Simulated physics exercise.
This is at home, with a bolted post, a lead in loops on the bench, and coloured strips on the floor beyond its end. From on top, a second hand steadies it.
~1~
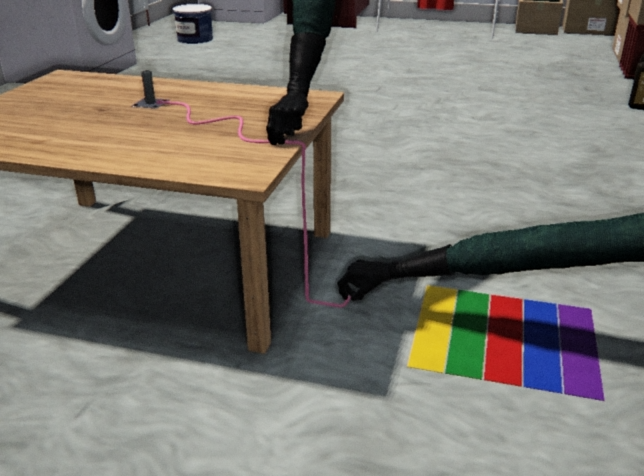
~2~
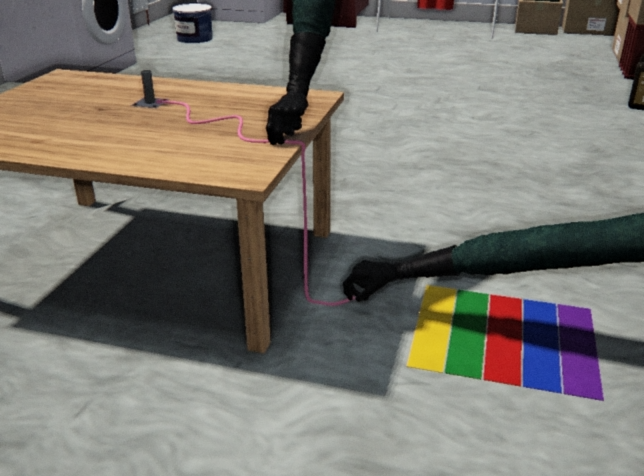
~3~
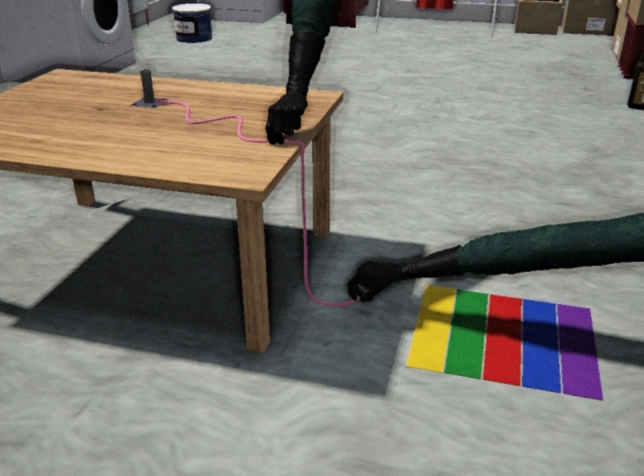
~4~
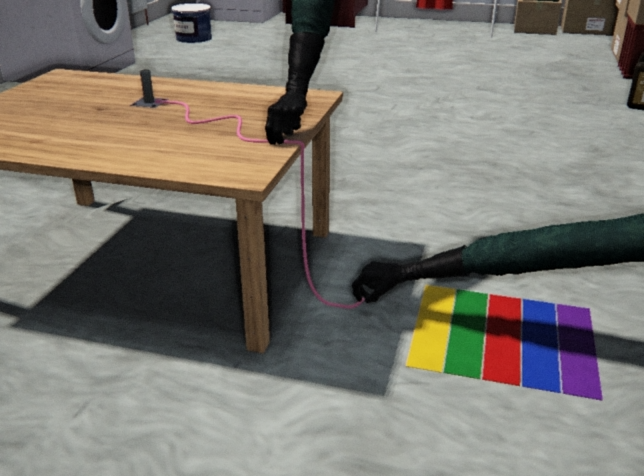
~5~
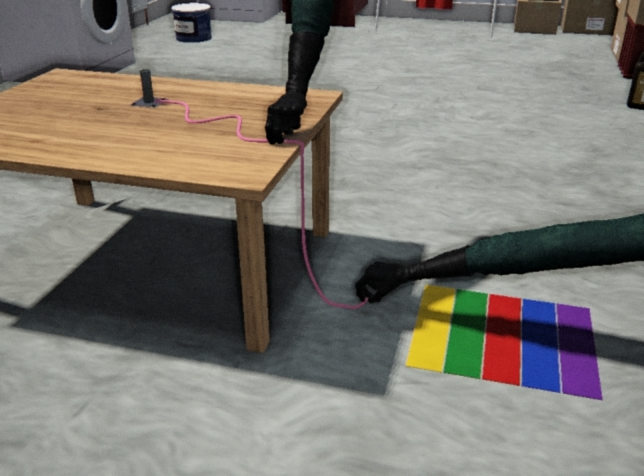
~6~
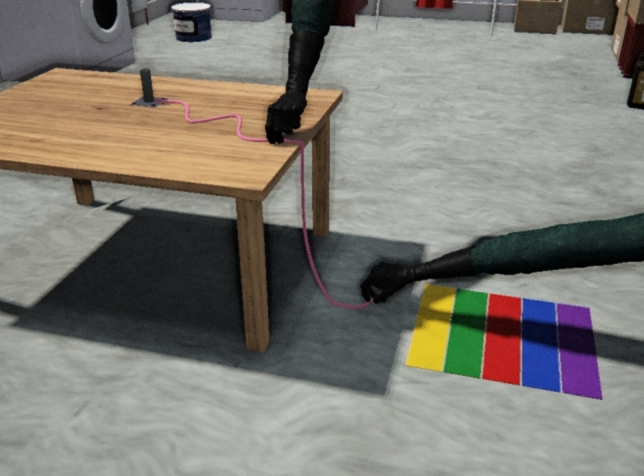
At home, one gloved hand resting on a wooden table while another draws a pink lead's end slowly right, near coloured strips.
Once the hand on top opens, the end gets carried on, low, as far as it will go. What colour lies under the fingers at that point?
Blue.
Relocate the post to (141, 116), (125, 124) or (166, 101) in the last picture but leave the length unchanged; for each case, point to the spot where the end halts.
About (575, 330), (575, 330) and (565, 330).
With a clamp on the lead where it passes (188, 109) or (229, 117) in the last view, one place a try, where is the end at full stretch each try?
Respectively (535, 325) and (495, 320).
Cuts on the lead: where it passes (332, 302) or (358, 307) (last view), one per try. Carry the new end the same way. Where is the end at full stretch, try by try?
Case by case it comes to about (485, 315) and then about (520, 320).
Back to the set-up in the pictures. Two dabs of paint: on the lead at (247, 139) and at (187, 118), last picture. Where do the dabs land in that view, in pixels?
The first settles around (320, 148), the second around (213, 115).
A little later, end near (493, 318); over red.
Next, end near (528, 323); over blue.
When it is tight, end near (547, 326); over blue. It gets as far as the blue strip.
